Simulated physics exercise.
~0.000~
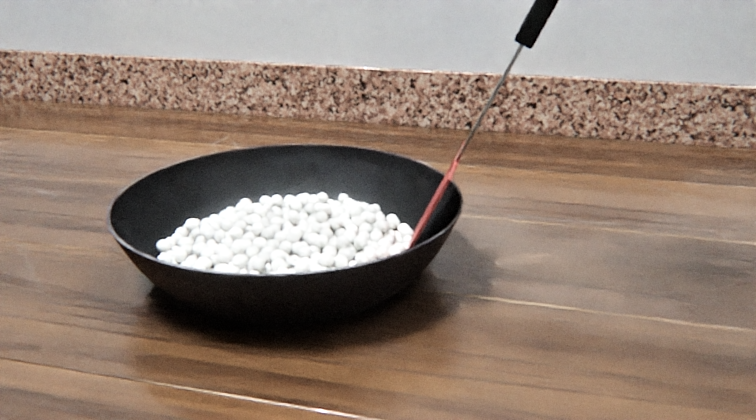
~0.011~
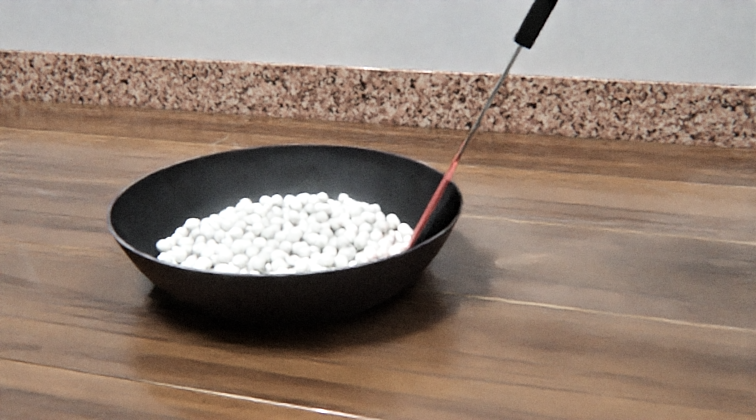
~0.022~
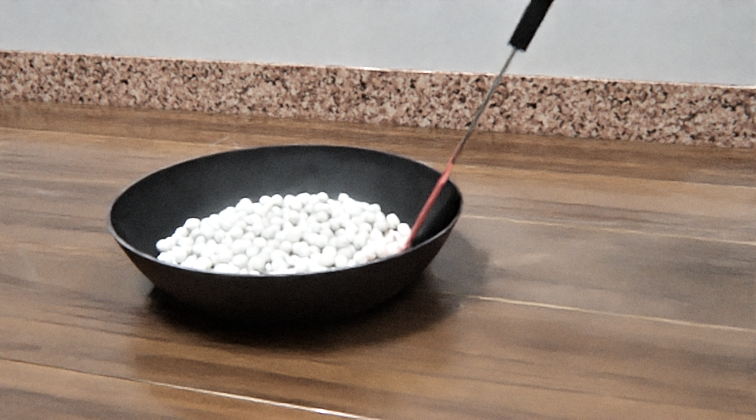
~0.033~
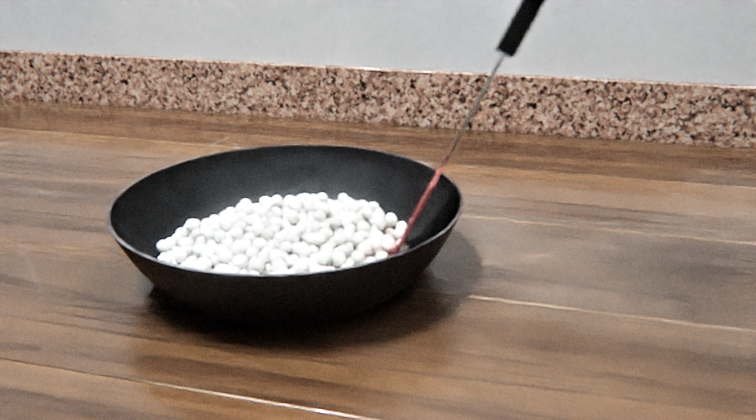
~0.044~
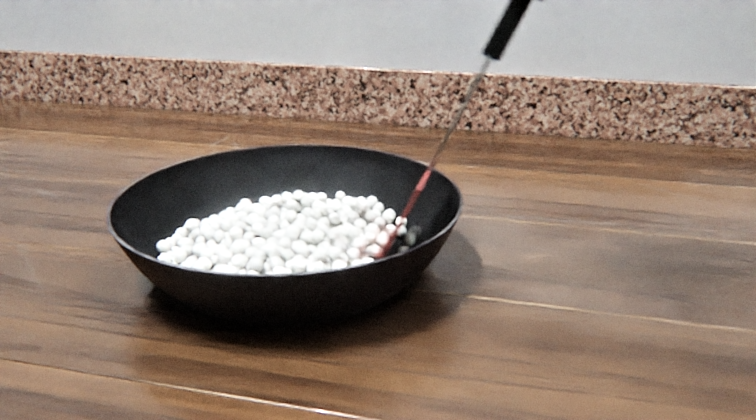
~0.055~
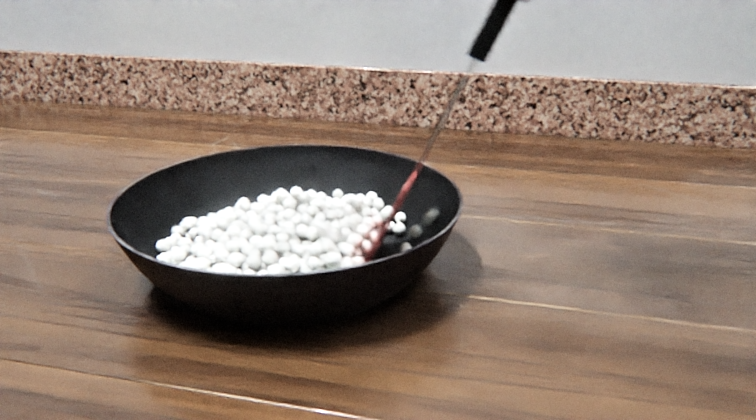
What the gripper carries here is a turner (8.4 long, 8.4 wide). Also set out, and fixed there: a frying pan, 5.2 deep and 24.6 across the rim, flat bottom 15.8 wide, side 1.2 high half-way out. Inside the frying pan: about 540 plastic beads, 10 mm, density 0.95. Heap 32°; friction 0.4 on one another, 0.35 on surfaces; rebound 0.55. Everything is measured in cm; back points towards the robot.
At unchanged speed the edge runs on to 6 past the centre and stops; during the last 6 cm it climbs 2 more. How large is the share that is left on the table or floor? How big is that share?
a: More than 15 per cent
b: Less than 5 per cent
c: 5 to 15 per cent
b.
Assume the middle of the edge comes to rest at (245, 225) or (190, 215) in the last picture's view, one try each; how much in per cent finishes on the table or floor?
The two tries give near 0 and near 20 in a hundred.
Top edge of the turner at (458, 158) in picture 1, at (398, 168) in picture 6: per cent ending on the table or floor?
15 per cent.
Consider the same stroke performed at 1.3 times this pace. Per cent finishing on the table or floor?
Something close to 10 per cent ends up on the table or floor.
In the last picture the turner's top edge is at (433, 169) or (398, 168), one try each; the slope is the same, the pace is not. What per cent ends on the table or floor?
Close to 0 per cent in the first try and close to 10 per cent in the second.
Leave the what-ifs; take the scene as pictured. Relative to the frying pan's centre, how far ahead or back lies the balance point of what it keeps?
Forward offset: Roughly 4.5 cm.
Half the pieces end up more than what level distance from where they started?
Somewhere around 4 centimetres, I'd say.
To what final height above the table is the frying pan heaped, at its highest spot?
It reaches roughly 5.5 cm.
After 0.11 s, sloping 65°, highest piece 10 above the table; 535 in the frying pan, 1 on the blade or in flight.
After 0.16 s, sloping 65°, highest piece 14 above the table; 535 in the frying pan, 1 on the blade or in flight.
After 0.38 s, sloping 65°, highest piece 6 above the table; 527 in the frying pan, 8 on the table or floor, 1 on the blade or in flight.
After 1.43 s, sloping 65°, highest piece 6 above the table; 527 in the frying pan, 9 on the table or floor.
In the end, 527 in the frying pan, 9 on the table or floor. That is 2 % on the table or floor.
